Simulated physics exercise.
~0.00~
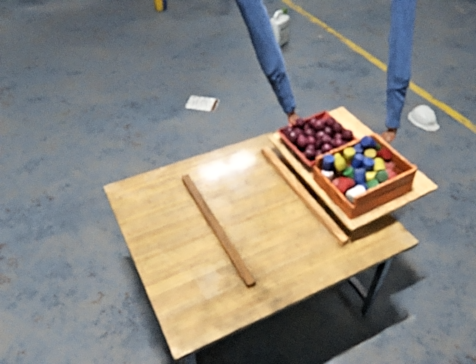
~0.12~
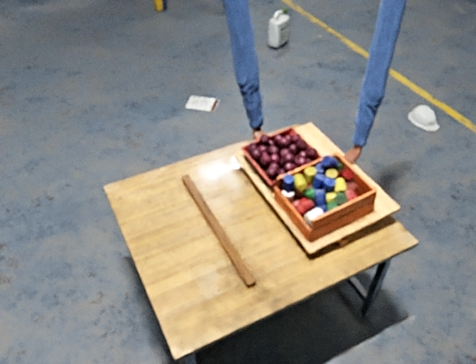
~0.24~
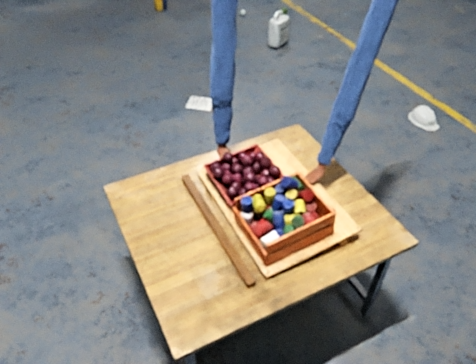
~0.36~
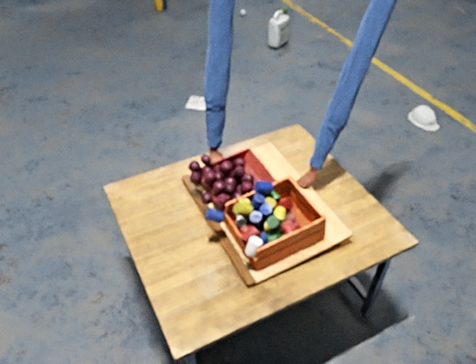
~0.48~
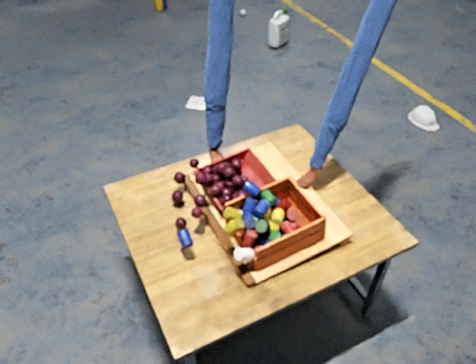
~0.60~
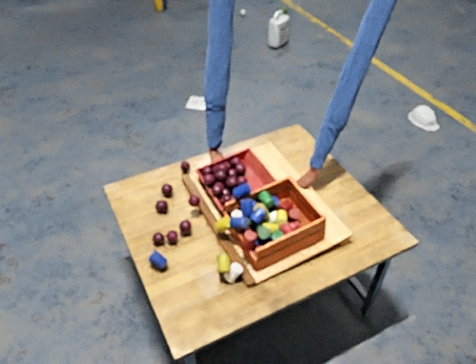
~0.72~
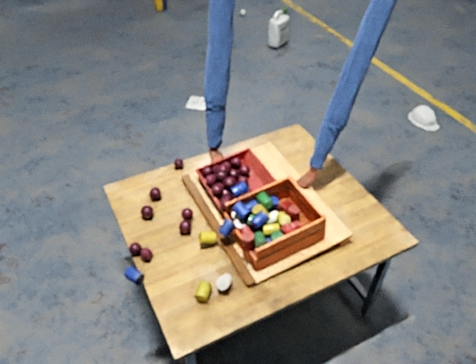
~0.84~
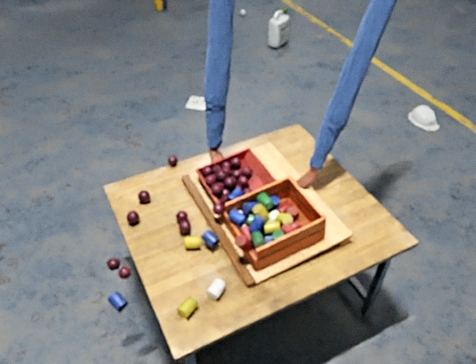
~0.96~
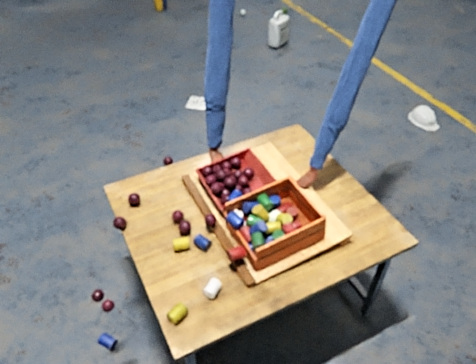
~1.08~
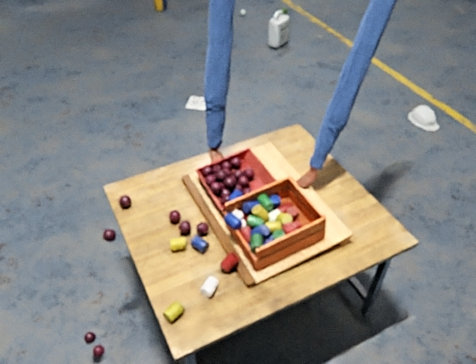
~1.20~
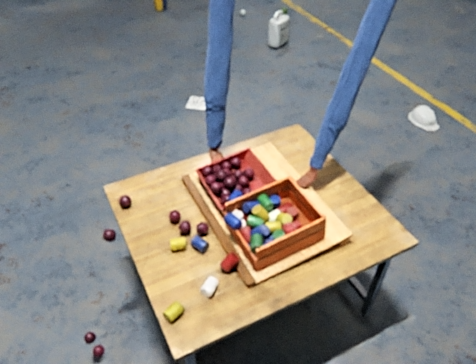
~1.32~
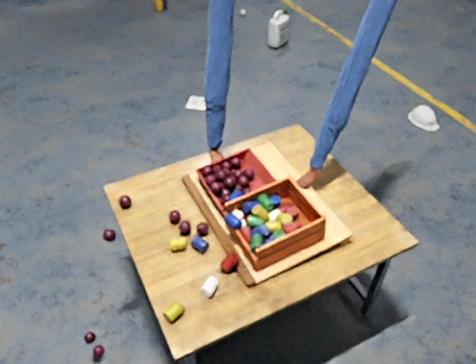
Two hands lowering a board with two boxes onto a table, some red onions and coloured jars spilling left, several reaching the floor.
